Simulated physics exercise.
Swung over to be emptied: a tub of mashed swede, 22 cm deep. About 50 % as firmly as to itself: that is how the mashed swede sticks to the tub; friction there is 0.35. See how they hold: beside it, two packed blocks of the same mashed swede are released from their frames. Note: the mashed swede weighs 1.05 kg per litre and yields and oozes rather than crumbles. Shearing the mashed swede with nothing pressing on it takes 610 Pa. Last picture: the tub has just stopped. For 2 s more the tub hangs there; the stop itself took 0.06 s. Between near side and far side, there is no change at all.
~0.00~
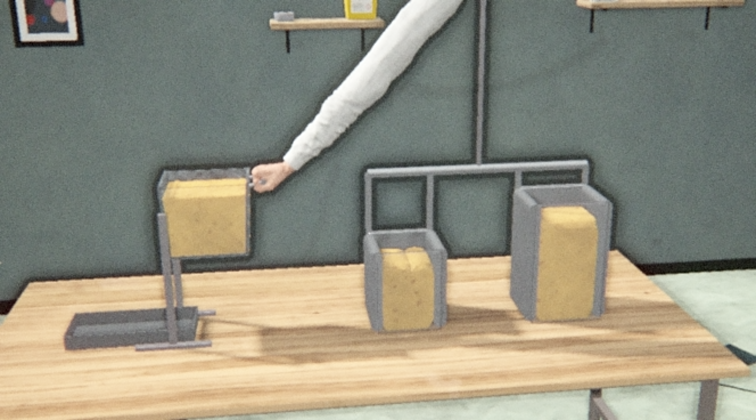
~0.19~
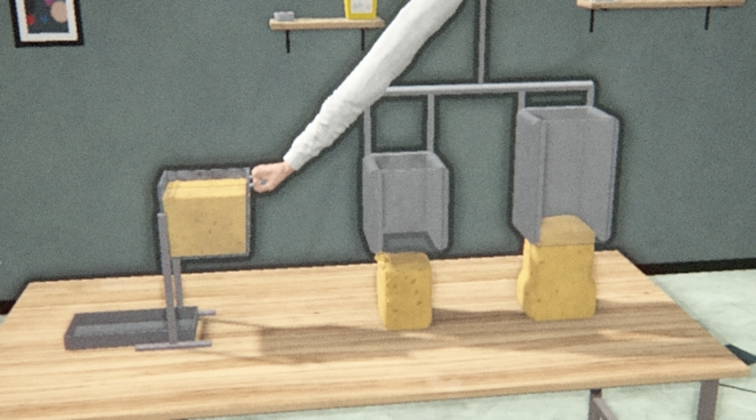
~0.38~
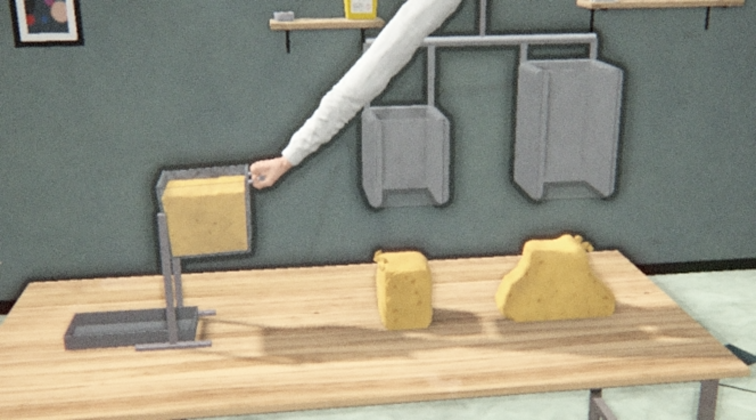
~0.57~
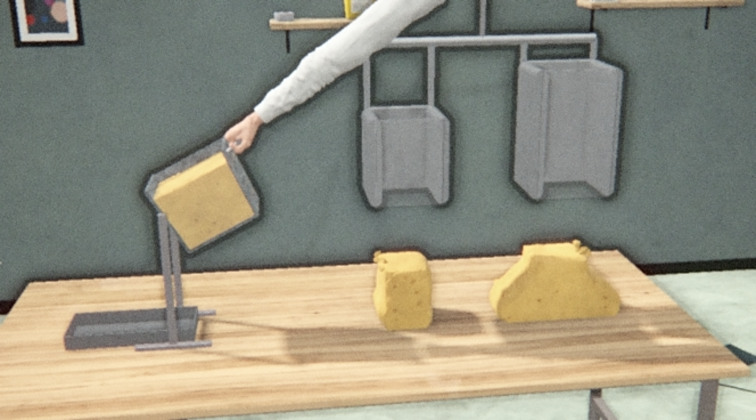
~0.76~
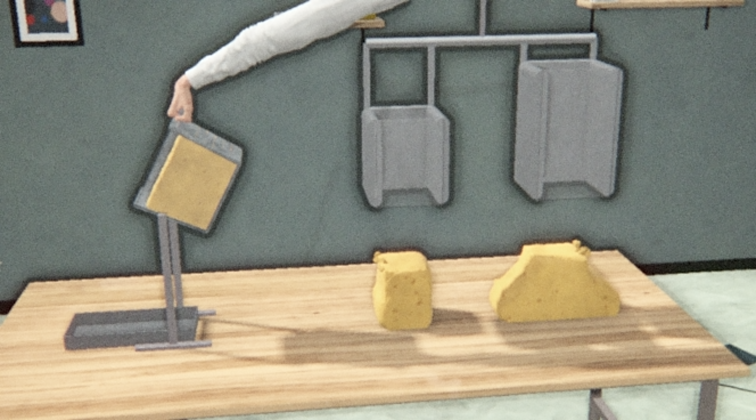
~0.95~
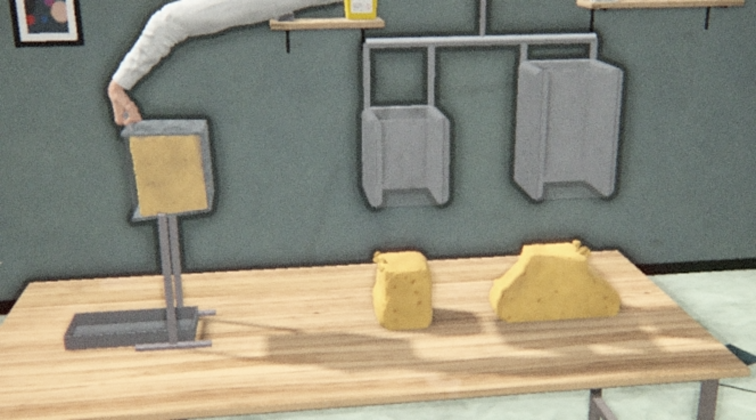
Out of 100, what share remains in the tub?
44 out of 100.
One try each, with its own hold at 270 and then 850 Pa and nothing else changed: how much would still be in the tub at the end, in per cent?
About 30 % first, about 55 % second.
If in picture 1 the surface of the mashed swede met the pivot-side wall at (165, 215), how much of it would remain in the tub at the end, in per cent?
That gives some 65 %.
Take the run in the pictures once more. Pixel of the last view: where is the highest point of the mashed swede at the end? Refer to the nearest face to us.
Somewhere near (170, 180) in the last view.
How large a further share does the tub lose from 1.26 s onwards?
Close to 18 % of the whole load.
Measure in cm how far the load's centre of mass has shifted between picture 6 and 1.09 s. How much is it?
About 5 cm.
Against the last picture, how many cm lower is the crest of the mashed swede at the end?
The top ends up some 13 cm below its level in the last picture.
After 1.09 s, the tub is at 92 degrees and holds 90 %.
After 1.26 s, the tub is at 92 degrees and holds 63 %.
After 1.43 s, the tub is at 92 degrees and holds 45 %.
After 1.60 s, the tub is at 92 degrees and holds 44 %.
After 2.95 s, at the end, the tub is at 92 degrees and holds 44 %.
